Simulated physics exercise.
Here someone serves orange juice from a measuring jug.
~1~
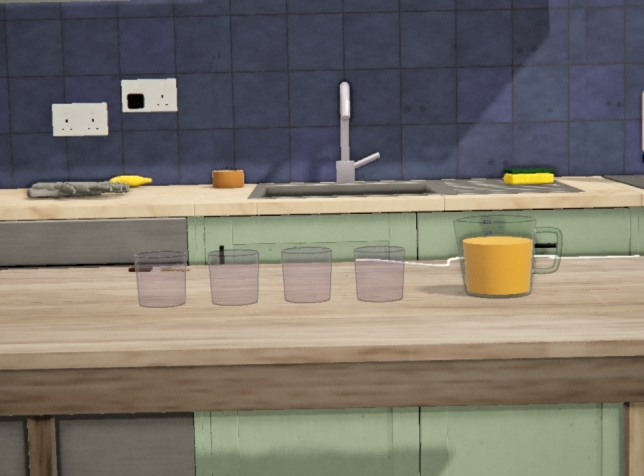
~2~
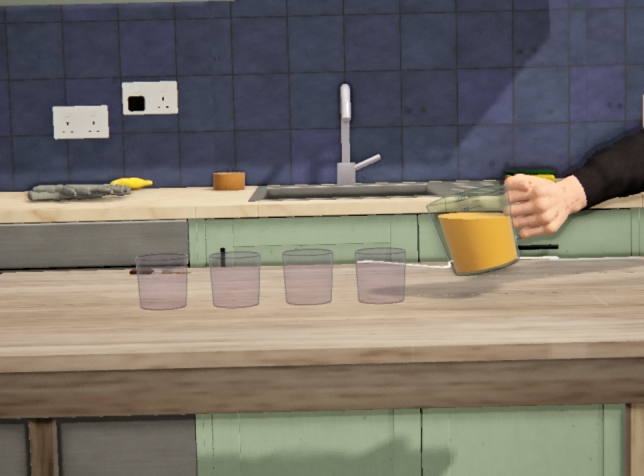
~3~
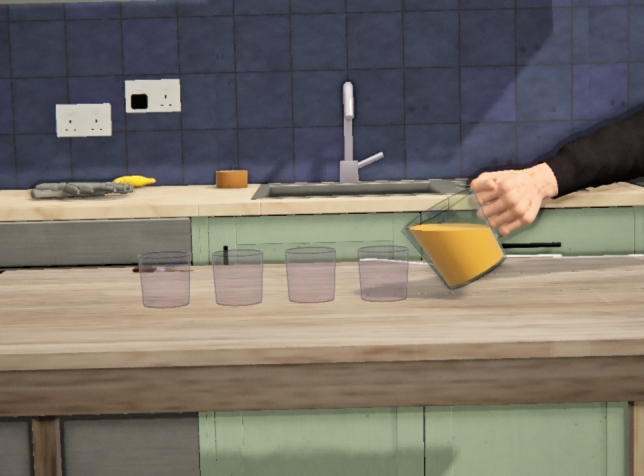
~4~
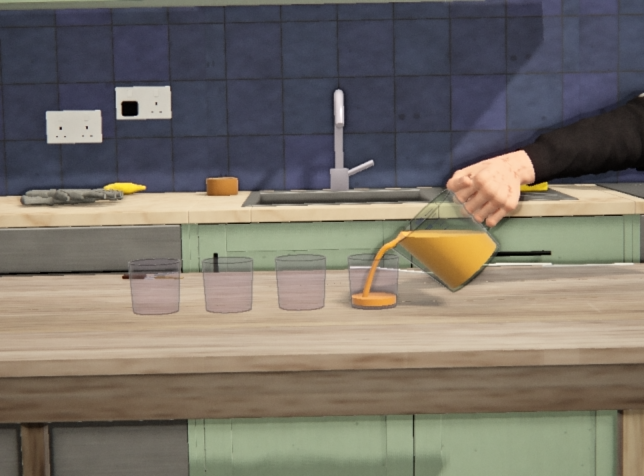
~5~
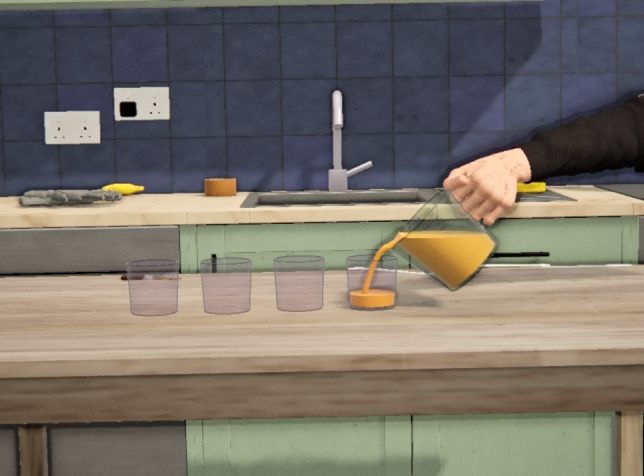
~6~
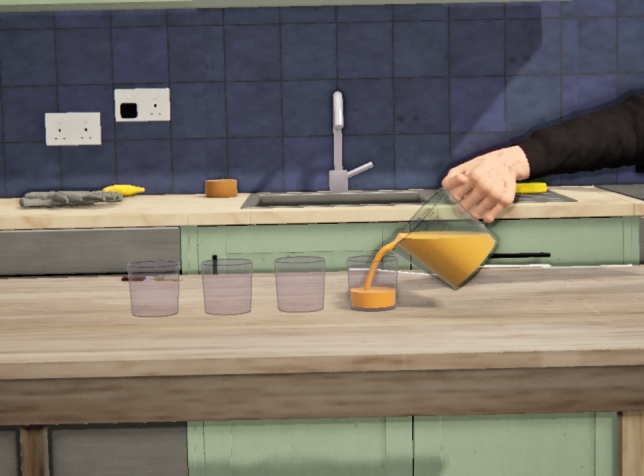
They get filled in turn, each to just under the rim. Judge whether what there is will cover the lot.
What there is will not cover the lot.
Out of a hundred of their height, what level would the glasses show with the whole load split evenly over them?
Each would be filled to around 55 per cent of its height.
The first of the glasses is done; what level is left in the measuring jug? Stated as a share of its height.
Around 40 per cent of its height.
Soon after, the first is about two thirds full.
Later, the first is done and the measuring jug has about two thirds of its load.
In the end, the measuring jug is empty with two filled and the next at about half of a serving.
